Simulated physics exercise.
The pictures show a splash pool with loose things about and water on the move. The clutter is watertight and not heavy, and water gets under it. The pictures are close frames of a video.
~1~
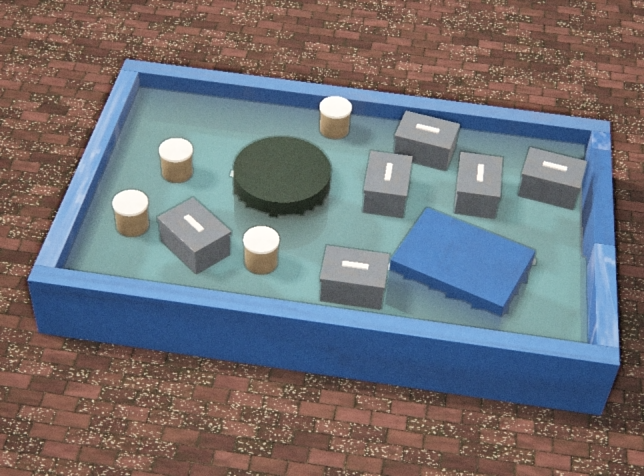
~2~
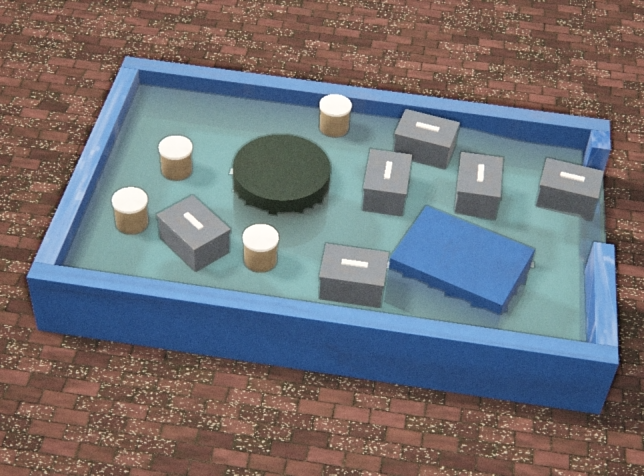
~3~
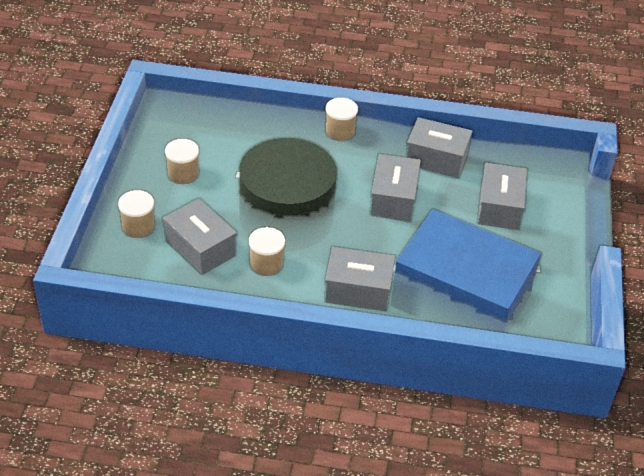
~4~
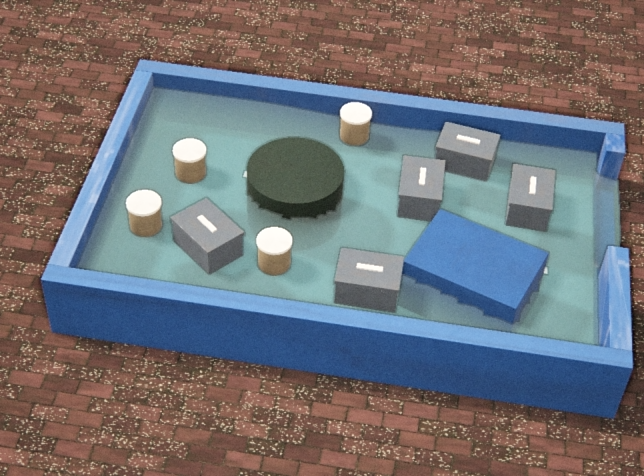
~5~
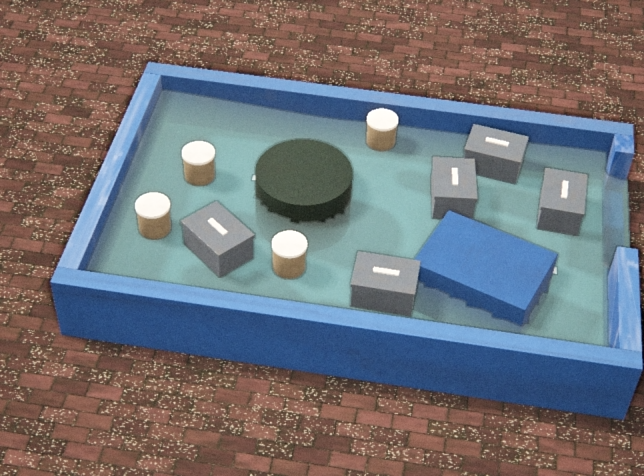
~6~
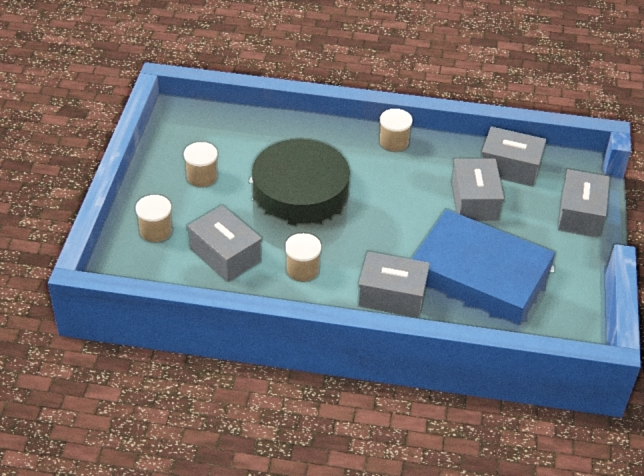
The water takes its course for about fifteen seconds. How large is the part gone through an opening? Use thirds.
It is one to two thirds.
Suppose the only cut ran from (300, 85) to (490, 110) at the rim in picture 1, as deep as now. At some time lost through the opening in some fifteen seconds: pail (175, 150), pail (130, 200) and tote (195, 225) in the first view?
As listed: Washed out, inside, still in.
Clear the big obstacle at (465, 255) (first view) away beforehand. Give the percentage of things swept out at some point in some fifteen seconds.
Near 60 in a hundred.
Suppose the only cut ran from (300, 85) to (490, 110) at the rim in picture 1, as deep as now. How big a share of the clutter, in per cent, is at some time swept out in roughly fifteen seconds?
Some 70 per cent.
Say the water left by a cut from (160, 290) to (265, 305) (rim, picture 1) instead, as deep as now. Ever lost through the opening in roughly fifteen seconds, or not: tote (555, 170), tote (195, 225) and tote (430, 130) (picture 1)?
In turn: Still in, gone, kept in.
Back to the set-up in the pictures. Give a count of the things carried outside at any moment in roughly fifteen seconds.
The number is 6.
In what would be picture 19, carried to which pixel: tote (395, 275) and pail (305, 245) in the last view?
Close to (459, 310) and (408, 219).
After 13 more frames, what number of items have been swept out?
5 of them.
A moment on, 2 of 10 are out; 8 afloat.
Next, 5 of 10 are out; 5 afloat.
Later, 5 of 10 are out; 5 afloat.
In the end, 6 of 10 are out; 4 afloat.
